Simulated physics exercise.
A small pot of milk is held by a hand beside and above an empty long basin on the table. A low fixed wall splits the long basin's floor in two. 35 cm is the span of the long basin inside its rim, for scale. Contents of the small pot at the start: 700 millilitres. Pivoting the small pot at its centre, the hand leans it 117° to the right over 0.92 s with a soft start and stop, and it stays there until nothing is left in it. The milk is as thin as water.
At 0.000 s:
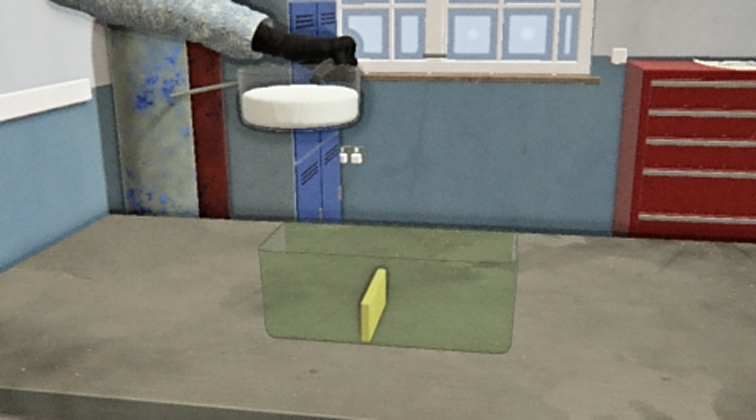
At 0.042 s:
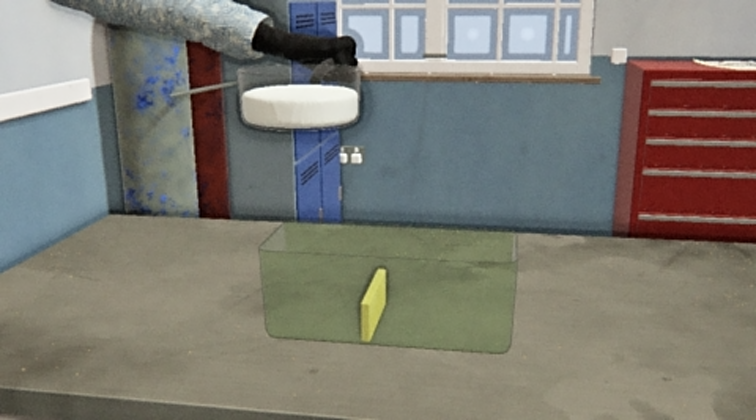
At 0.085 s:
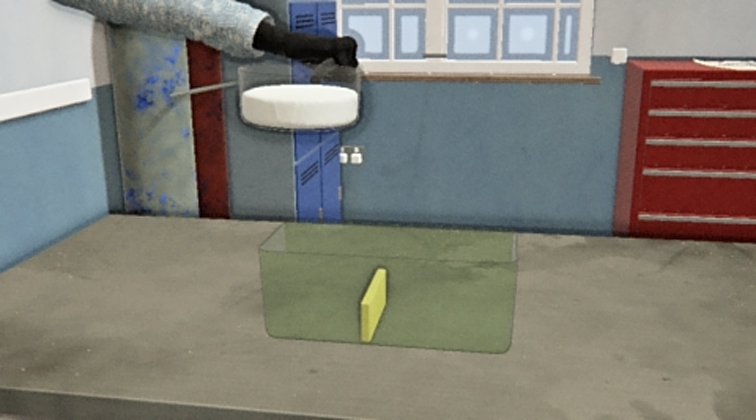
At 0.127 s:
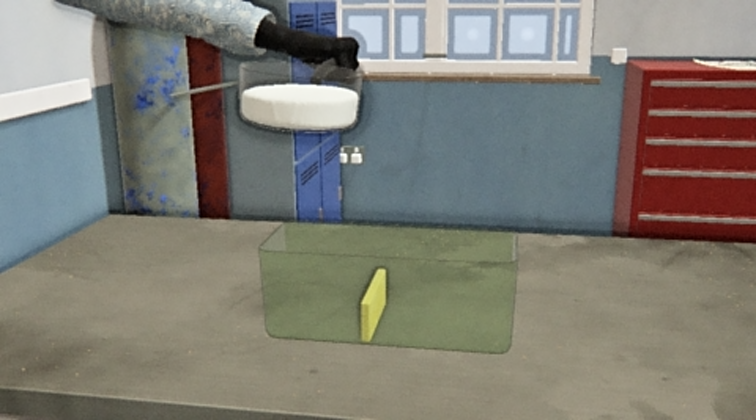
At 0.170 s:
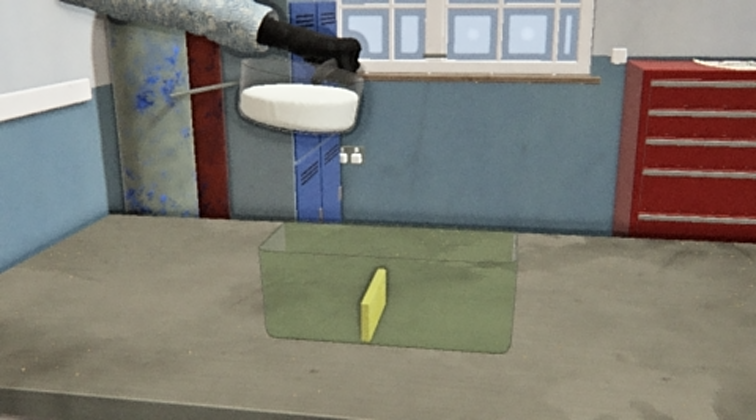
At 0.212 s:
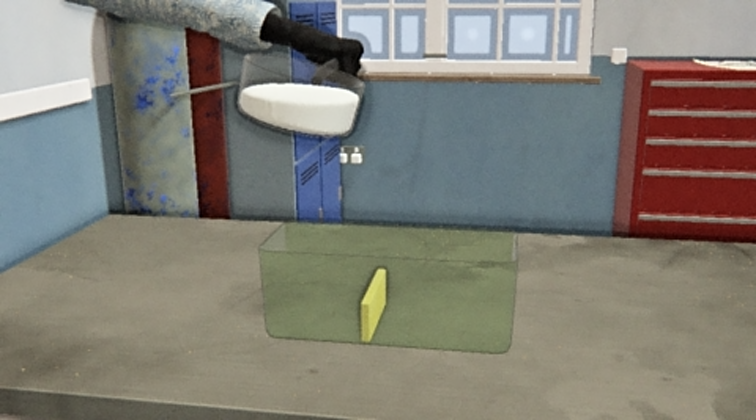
In the video, a dark-gloved hand holds a small clear pot of white liquid above a long transparent basin containing a yellow upright piece on a table, then gradually tilts the pot slightly to the right.
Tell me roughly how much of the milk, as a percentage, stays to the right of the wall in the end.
Around 69 per cent stays on the right.
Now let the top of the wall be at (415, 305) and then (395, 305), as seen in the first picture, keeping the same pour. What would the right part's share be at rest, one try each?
It comes to 25 per cent, and then 55 per cent.
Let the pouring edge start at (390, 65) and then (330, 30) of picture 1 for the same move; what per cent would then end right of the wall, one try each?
Near 95 in a hundred on the first go and near 60 in a hundred on the second.
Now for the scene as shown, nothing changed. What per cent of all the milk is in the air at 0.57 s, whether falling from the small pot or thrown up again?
Roughly 54 percent.
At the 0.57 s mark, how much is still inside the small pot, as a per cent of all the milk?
Near 40 in a hundred.
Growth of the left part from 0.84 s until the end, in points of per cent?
Roughly 16 percent.
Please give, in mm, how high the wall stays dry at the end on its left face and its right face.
Noted: Left near 46 mm, right near 38 mm.
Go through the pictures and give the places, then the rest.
Tilt 0°; pouring edge (358, 72); surface from (248, 92) to (357, 93); the long basin's rim runs from (272, 236) to (517, 248); the wall's top is at (374, 287), in the first frame.
Tilt 1°; pouring edge (358, 72); surface from (247, 92) to (357, 94), in the second frame.
Tilt 2°; pouring edge (359, 74); surface from (247, 91) to (357, 94), in the third frame.
Tilt 5°; pouring edge (360, 78); surface from (247, 90) to (357, 95), in the fourth frame.
Tilt 10°; pouring edge (361, 82); surface from (247, 89) to (357, 96), in the fifth frame.
Tilt 15°; pouring edge (362, 88); surface from (247, 89) to (358, 97), in the sixth frame.
After 0.57 s the tilt is 81° and 40 per cent is still to pour, 0 is left of the wall and 6 right of it.
After 0.84 s the tilt is 115° and 4 per cent is still to pour, 13 is left of the wall and 70 right of it.
After 1.12 s the tilt is 117° and 0 per cent is still to pour, 29 is left of the wall and 69 right of it.
After 1.42 s the tilt is 117° and 0 per cent is still to pour, 29 is left of the wall and 69 right of it.
In the end 29 per cent lies left of the wall, 69 right of it and 1 outside.
